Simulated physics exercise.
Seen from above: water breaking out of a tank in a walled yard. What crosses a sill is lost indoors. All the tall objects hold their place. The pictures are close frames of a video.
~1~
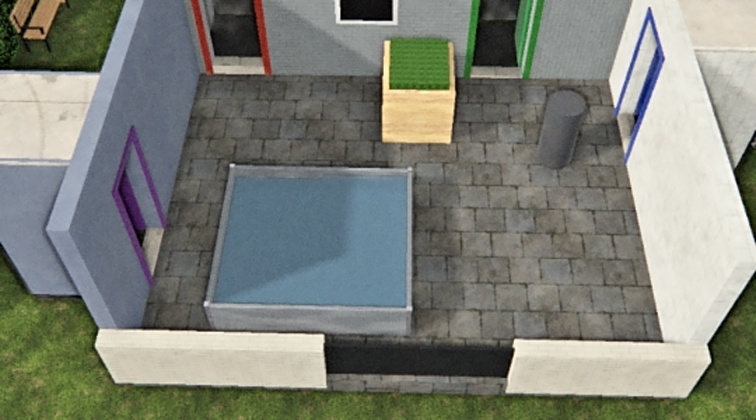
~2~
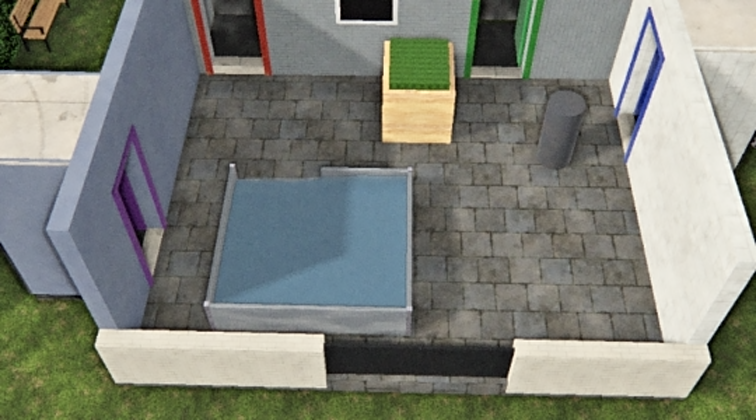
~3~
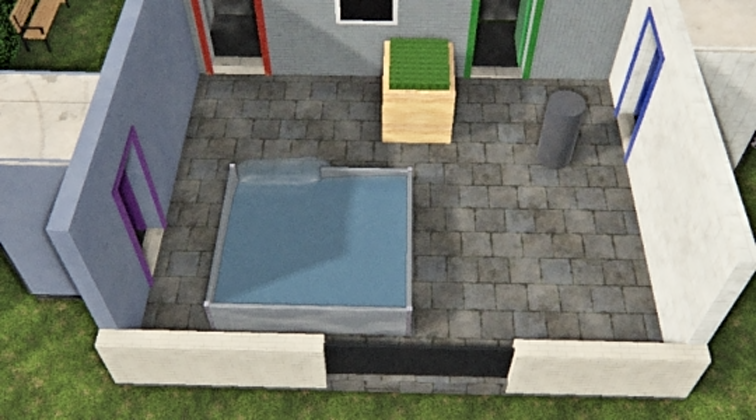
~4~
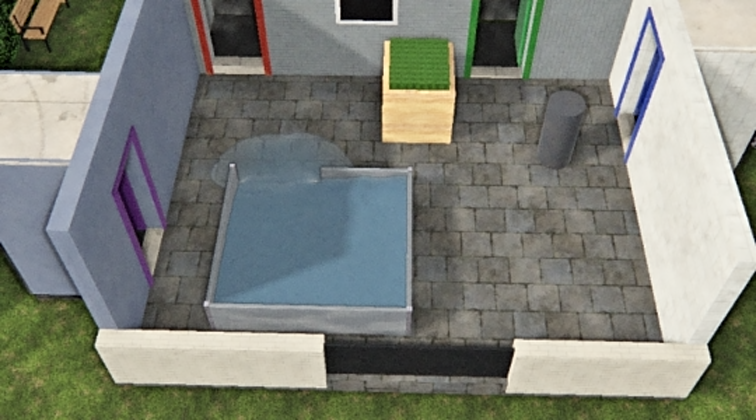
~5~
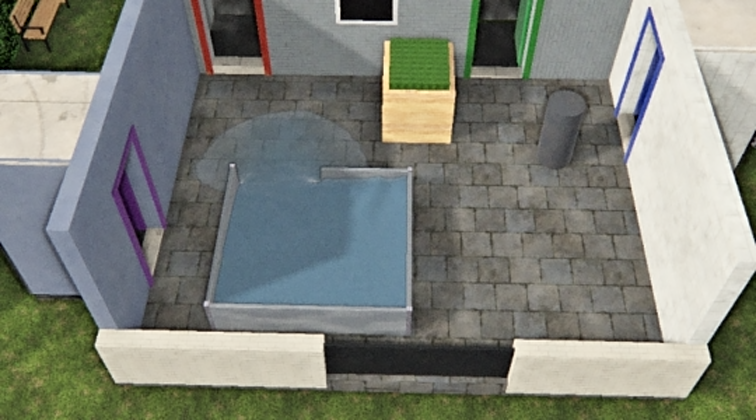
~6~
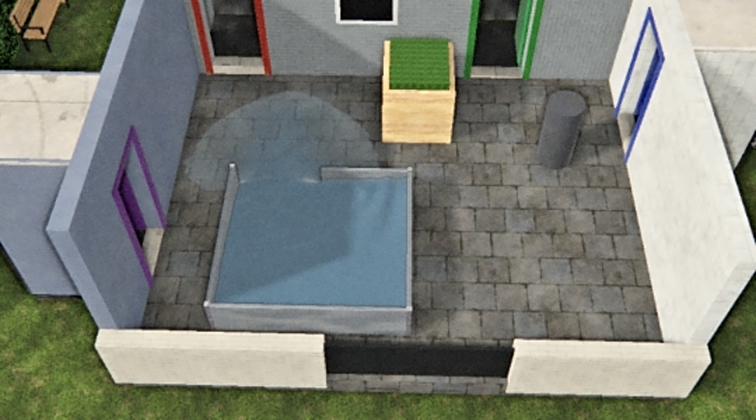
Water in an open tank breaks through the far side and spreads across the paved yard.
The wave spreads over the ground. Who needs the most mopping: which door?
It is the red one.
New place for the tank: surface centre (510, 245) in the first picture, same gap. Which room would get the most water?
Most goes in at the one in green.
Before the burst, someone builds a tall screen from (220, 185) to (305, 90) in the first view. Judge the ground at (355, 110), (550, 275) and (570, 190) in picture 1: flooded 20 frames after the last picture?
In that order: Wet, no water, clear.
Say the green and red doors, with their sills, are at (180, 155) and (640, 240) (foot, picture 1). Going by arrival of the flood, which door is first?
The green-painted one.
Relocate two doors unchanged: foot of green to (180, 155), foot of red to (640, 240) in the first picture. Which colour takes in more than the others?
It is the one in green.
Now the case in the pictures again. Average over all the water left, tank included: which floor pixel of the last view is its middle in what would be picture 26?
Close to (305, 193).
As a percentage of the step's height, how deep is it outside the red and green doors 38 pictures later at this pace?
About 100 and 120 per cent.
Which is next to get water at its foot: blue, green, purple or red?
The red one.
A moment on, water covers 25 % of the floor; blue door not reached, purple door not reached, green door not reached, red door wet at the sill, nothing in.
Next, water covers 25 % of the floor; blue door not reached, purple door not reached, green door not reached, red door a trickle in.
Then, water covers 35 % of the floor; blue door not reached, purple door wet at the sill, nothing in, green door wet at the sill, nothing in, red door a lot in.
Later, water covers 60 % of the floor; blue door wet at the sill, nothing in, purple door wet at the sill, nothing in, green door a trickle in, red door a lot in.
In the end, water covers 90 % of the floor; blue door wet at the sill, nothing in, purple door a trickle in, green door a trickle in, red door a lot in; the red door has let in the most.
